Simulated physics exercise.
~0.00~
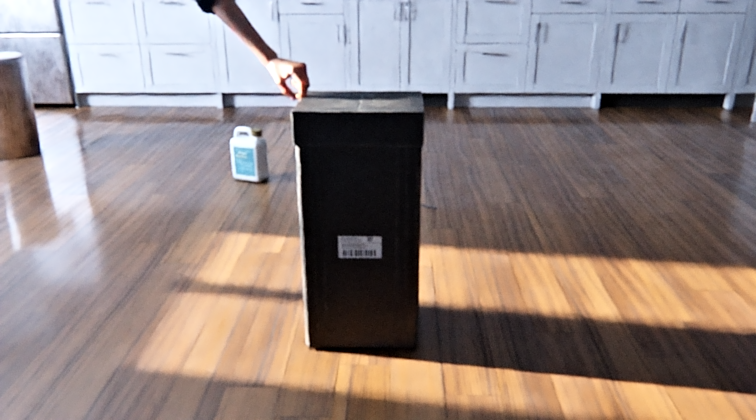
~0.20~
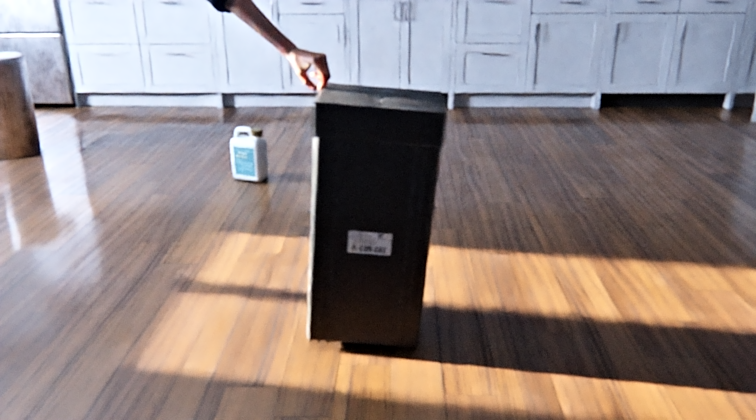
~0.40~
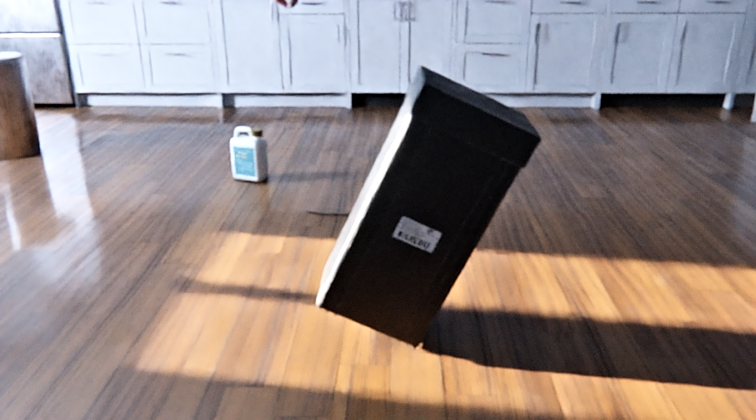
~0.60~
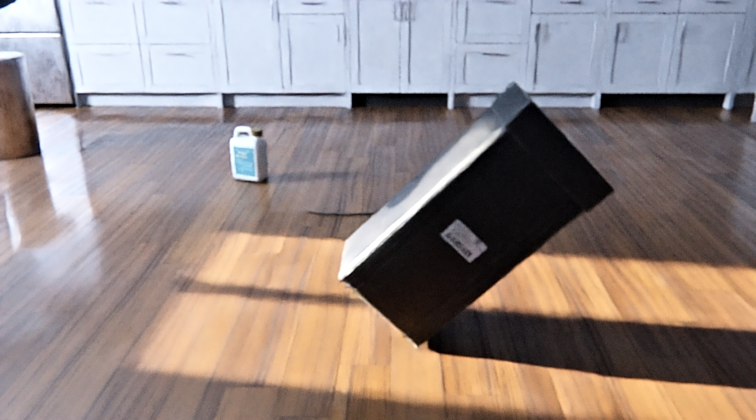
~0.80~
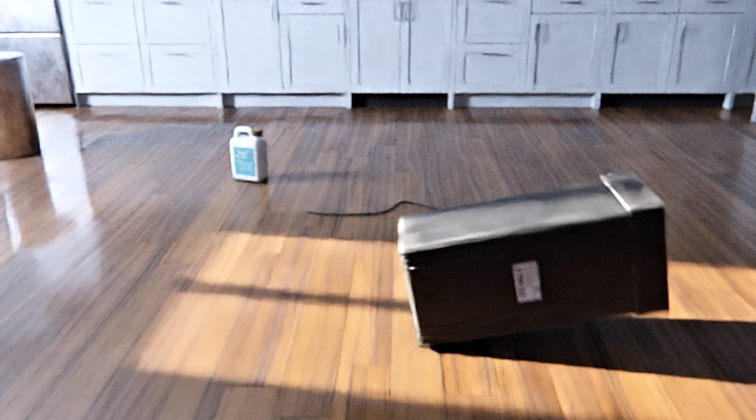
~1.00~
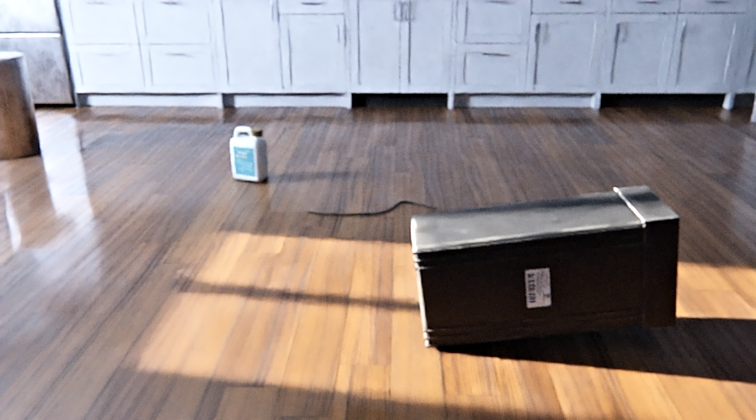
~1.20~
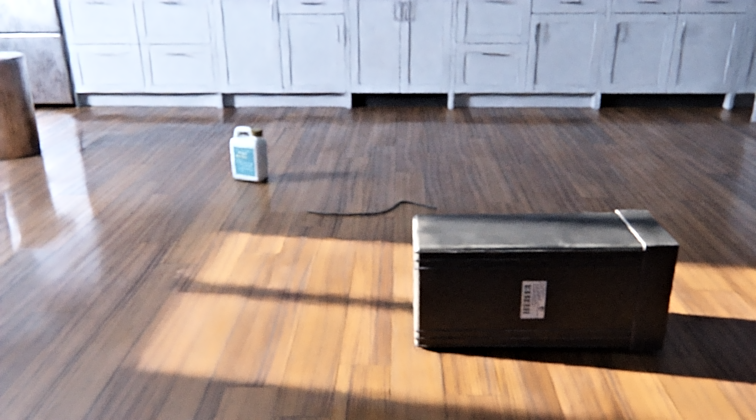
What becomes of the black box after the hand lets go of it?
It keeps tipping to the right until it topples over, and it ends up lying on its side on the wooden floor.
A tall black box with a white label stands upright on a glossy wooden floor, seen from a still, slightly raised view facing pale kitchen cabinets. A white bottle with a blue label sits behind it to the left, and bands of sunlight cross the boards. A hand reaching in from the upper left pushes the box near its top, then lets go and draws back. The box tips to the right, leaning further and further, and drops quickly, uncovering a thin dark cord behind it. It settles flat on its side, its top end pointing right.
